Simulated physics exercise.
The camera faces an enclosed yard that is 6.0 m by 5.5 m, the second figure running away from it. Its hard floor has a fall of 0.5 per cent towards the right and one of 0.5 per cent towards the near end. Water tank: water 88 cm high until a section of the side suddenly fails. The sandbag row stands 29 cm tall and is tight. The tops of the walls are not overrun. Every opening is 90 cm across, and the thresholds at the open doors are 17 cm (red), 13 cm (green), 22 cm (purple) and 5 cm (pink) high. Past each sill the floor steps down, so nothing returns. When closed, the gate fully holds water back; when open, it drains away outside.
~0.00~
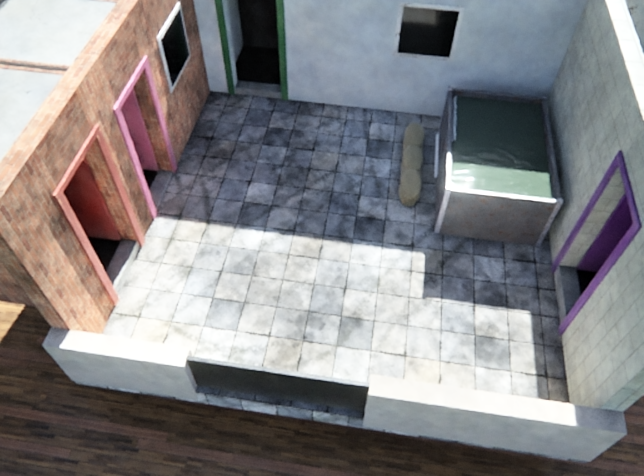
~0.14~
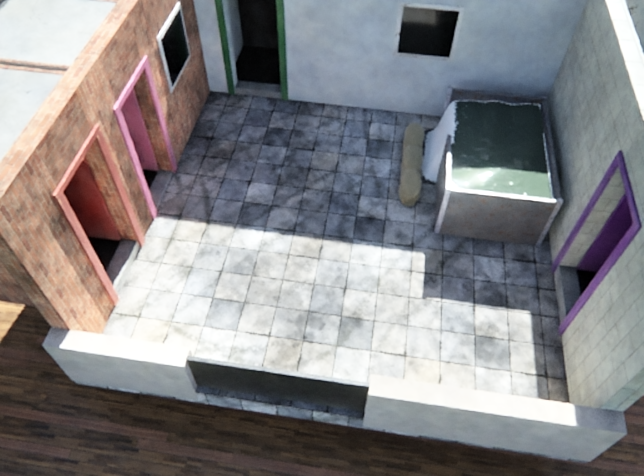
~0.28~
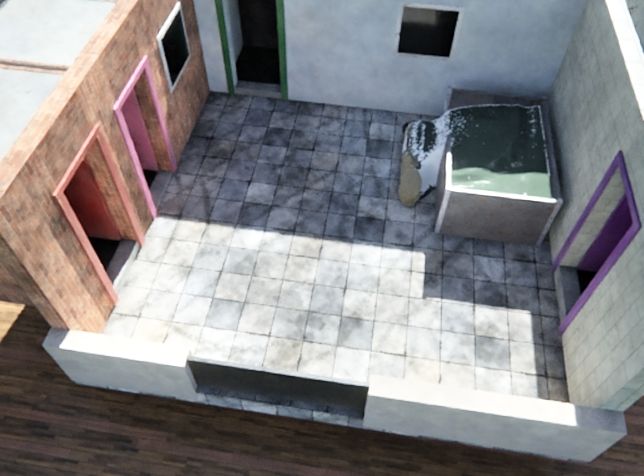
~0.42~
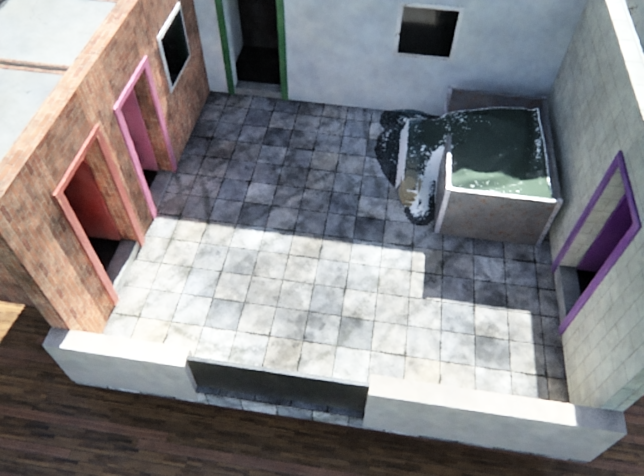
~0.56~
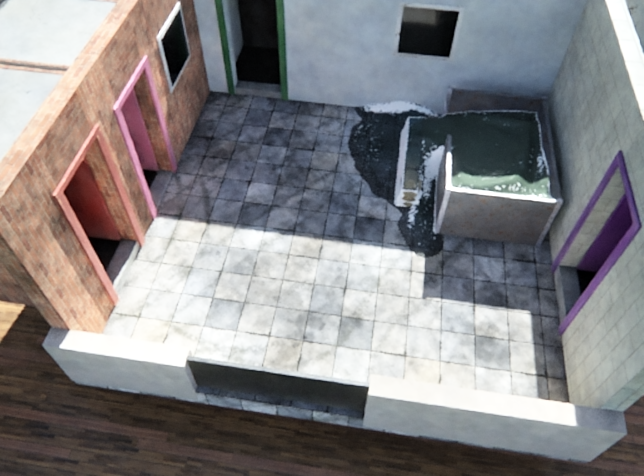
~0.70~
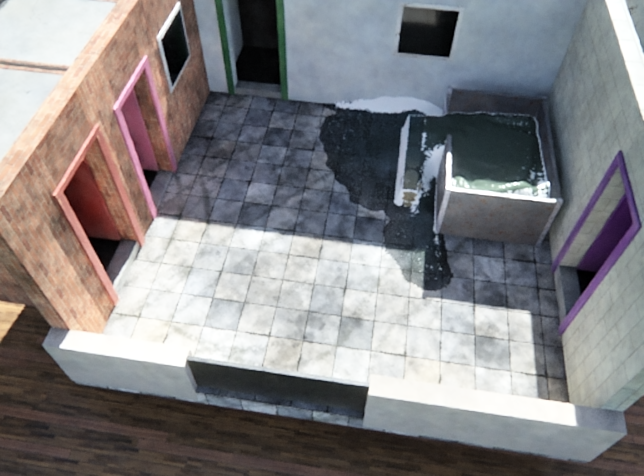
In the video, dark green water pours from the left side of a tank in a walled, tiled yard, surrounds a pale object beside it, and spreads across the floor leftward and toward the near side.
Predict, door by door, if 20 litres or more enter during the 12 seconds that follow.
In order: At the red door the inflow will remain within the limit; at the green door the inflow will remain within the limit; at the purple door the inflow will remain within the limit; at the pink door the inflow will break the limit.
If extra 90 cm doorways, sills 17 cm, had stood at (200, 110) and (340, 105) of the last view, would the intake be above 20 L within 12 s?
The first door gets there and the second falls short.
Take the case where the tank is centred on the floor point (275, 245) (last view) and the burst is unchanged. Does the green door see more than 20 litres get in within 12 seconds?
Against the limit, the green door gets more than that.
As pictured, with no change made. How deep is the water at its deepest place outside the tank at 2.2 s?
Max around 45 cm.
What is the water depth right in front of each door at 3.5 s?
Door by door, in cm: Red reads 9, green reads 9, purple reads 3, pink reads 11.
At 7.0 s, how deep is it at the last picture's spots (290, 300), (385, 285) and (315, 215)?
Depths in turn: Roughly 11, 7 and 3 centimetres.
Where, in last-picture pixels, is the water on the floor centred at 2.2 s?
The water's centre sits at about (411, 178).
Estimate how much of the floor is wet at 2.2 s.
Close to 65 in a hundred.
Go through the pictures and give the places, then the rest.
The first frame shows the water tank at (499, 144) is whole and still, 88 cm deep.
In the second frame, water pours out at (445, 141) and has run 0.6 m, to (436, 132); typically 9 cm deep outside, 88 cm at the water tank's back.
In the third frame, the front is at (419, 194), 1.0 m from the gap at (444, 143); 0.7 m2 of floor is under water; 85 cm left at the back of the water tank.
In the fourth frame, water pours out at (444, 144) and has run 1.5 m, to (417, 219); typically 9 cm deep outside, 77 cm at the water tank's back.
In the fifth frame, the front is at (423, 251), 2.1 m from the gap at (444, 144); 3.2 m2 of floor is under water; 75 cm left at the back of the water tank.
In the sixth frame, the front is at (426, 282), 2.6 m from the gap at (444, 143); 4.7 m2 of floor is under water; 74 cm left at the back of the water tank.
After 1.4 s water covers 40 % of the floor and is deepest (58 cm) near (428, 154); red door not reached, green door 5 cm at the sill, 0 L in, purple door not reached, pink door not reached.
After 2.2 s water covers 65 % of the floor and is deepest (45 cm) near (428, 154); red door not reached, green door 8 cm at the sill, 0 L in, purple door not reached, pink door not reached.
After 3.5 s water covers 75 % of the floor and is deepest (34 cm) near (428, 154); red door 9 cm at the sill, 0 L in, green door 9 cm at the sill, 3 L in, purple door 3 cm at the sill, 0 L in, pink door 11 cm at the sill, 24 L in.
After 7.0 s water covers 90 % of the floor and is deepest (22 cm) near (428, 161); red door 11 cm at the sill, 0 L in, green door 7 cm at the sill, 7 L in, purple door 6 cm at the sill, 0 L in, pink door 5 cm at the sill, 40 L in.
After 12.0 s water covers 95 % of the floor and is deepest (15 cm) near (520, 423); red door 6 cm at the sill, 0 L in, green door 6 cm at the sill, 7 L in, purple door 13 cm at the sill, 0 L in, pink door 5 cm at the sill, 43 L in.
